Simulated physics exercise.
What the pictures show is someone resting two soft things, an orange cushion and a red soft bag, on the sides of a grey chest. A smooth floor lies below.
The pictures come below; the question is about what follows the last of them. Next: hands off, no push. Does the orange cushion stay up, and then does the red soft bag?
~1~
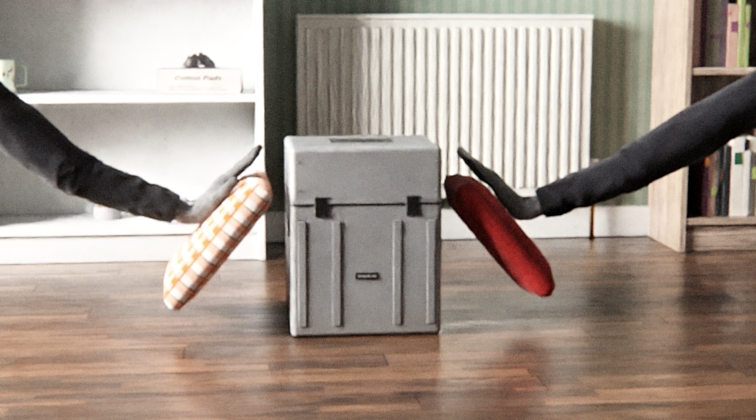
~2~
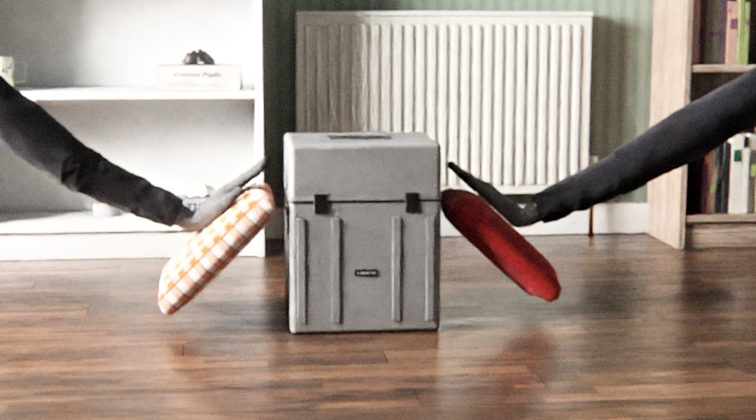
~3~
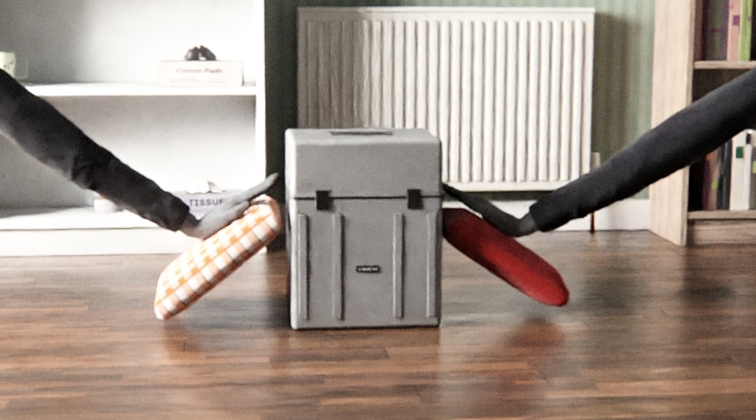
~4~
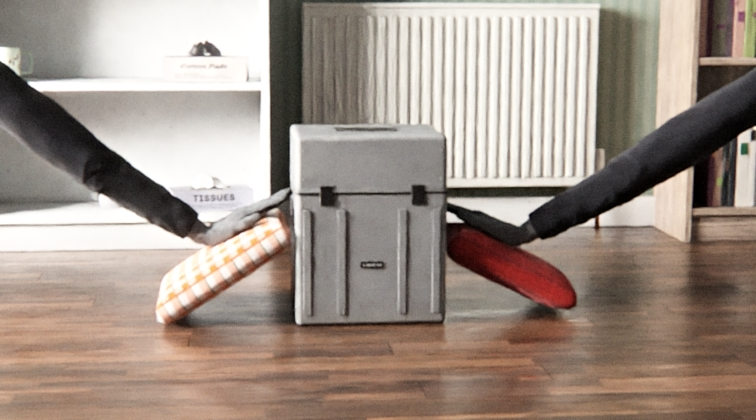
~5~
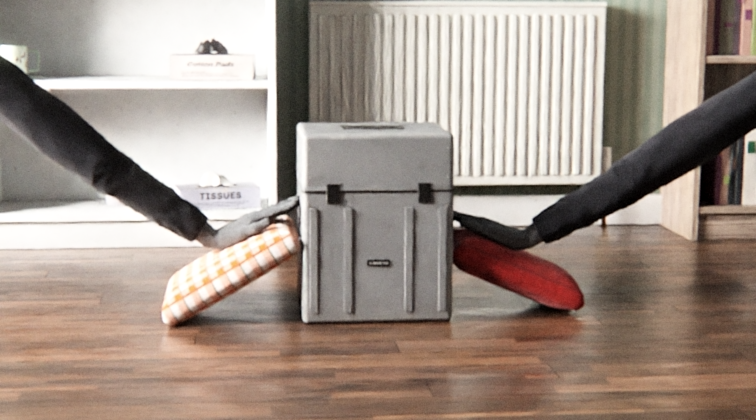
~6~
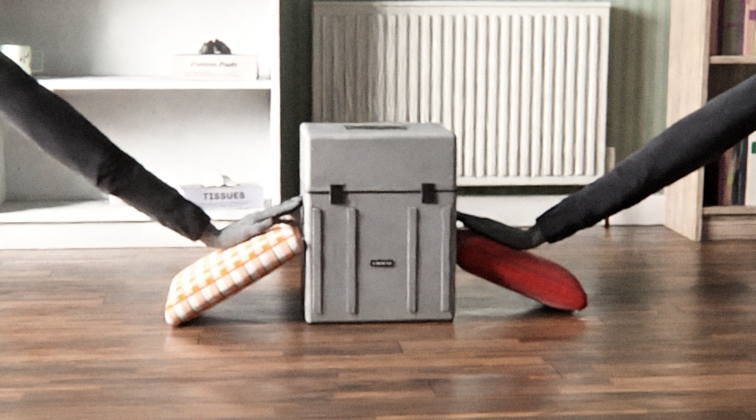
In the end the orange cushion goes down, the red soft bag goes down.
Then, 0.28 s later than the last view, cushion flat on the floor near (228, 296); soft bag flat on the floor near (516, 287).
Then, 0.66 s later than the last view, cushion flat on the floor near (226, 295); soft bag flat on the floor near (519, 289).
Finally, cushion flat on the floor near (226, 295); soft bag flat on the floor near (519, 289). The orange cushion slips and lies down and the red soft bag slumps to the floor.
